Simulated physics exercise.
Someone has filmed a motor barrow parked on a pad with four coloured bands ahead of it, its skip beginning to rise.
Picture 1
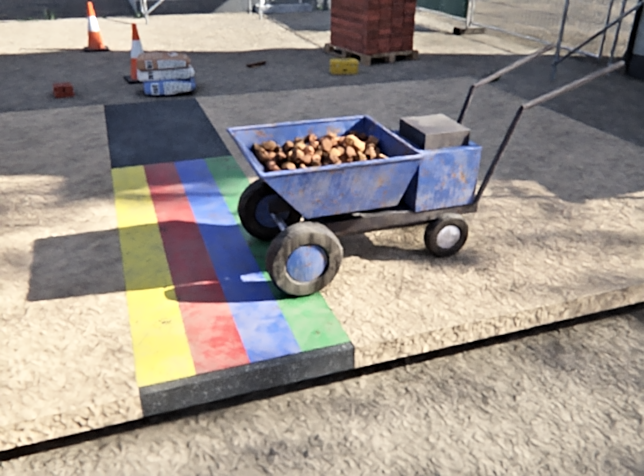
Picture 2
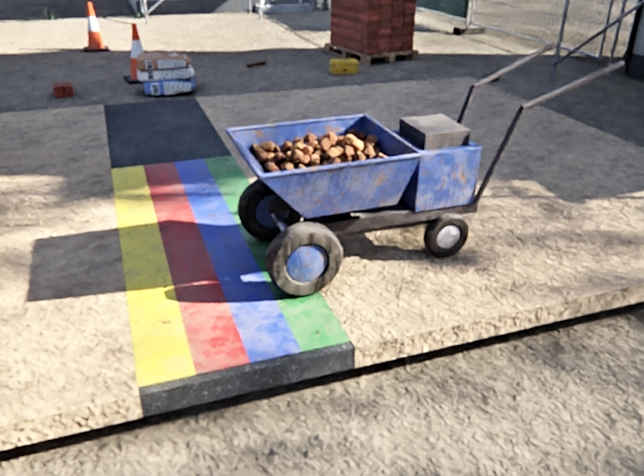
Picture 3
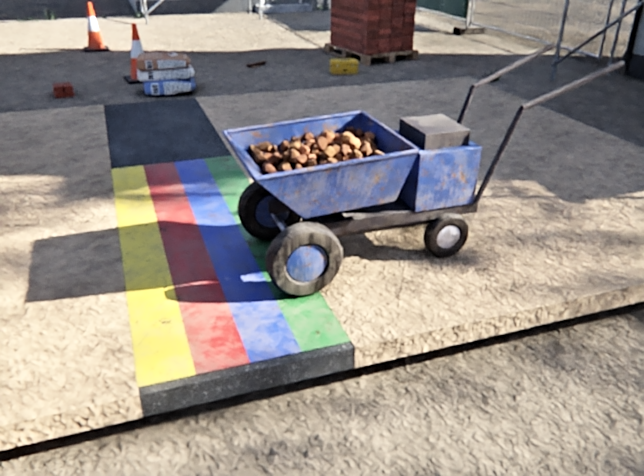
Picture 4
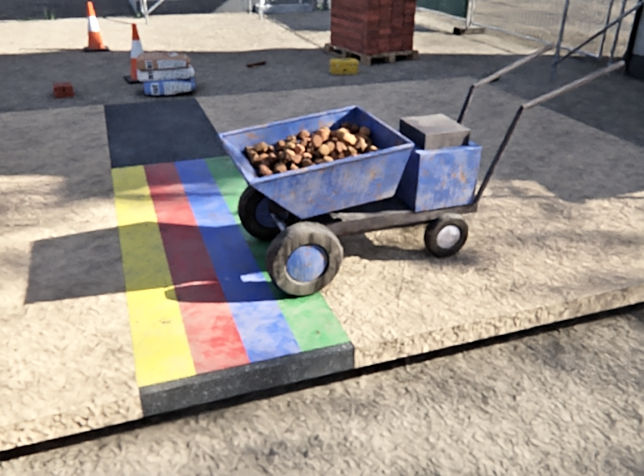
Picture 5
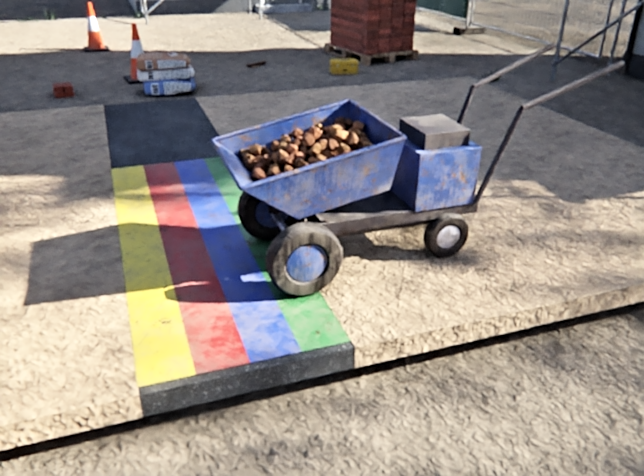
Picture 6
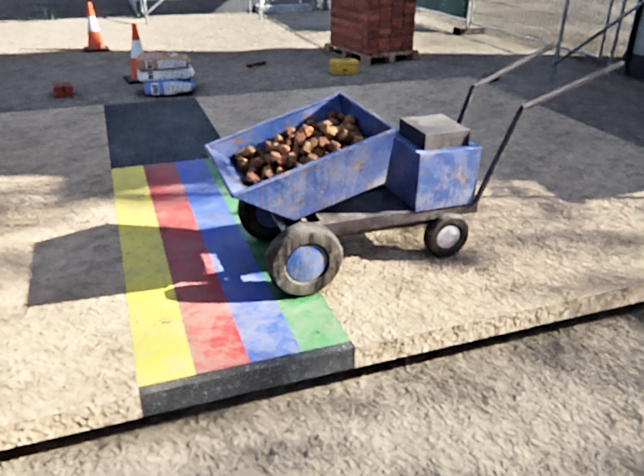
The blue skip of a small motor barrow, heaped with brown clods, sits level at first on a sandy, sunlit yard seen from slightly above. Yellow, red, blue and green bands lie at its front left, with orange cones and stacked bricks behind. The skip slowly tilts forward, its rear rising and its lip dipping left, while the wheels and camera stay still.
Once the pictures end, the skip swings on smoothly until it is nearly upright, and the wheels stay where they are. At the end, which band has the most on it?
The yellow strip carries the most.
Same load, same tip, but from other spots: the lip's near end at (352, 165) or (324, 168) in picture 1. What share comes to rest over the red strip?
Near 20 % and 30 %.
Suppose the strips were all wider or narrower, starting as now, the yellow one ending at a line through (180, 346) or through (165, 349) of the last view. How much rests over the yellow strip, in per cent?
About 20 and 30 per cent.
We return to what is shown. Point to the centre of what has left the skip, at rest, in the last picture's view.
Near (141, 283).
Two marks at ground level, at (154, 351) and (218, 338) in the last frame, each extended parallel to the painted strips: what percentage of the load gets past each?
Roughly 40 per cent, and 80 per cent.
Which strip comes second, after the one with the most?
It is that red strip.
Soon, skip tipped steeply; all in the skip.
A while on, skip tipped right over; most in the skip; a small part over the red strip; about a quarter over the yellow strip; a stray few off the paint.
Towards the end, skip tipped right over; about a quarter in the skip; a small part over the red strip; about a third over the yellow strip; about a quarter off the paint.
Finally, skip tipped right over; about a quarter in the skip; none over the green strip; none over the blue strip; a small part over the red strip; about a third over the yellow strip; about a quarter off the paint.
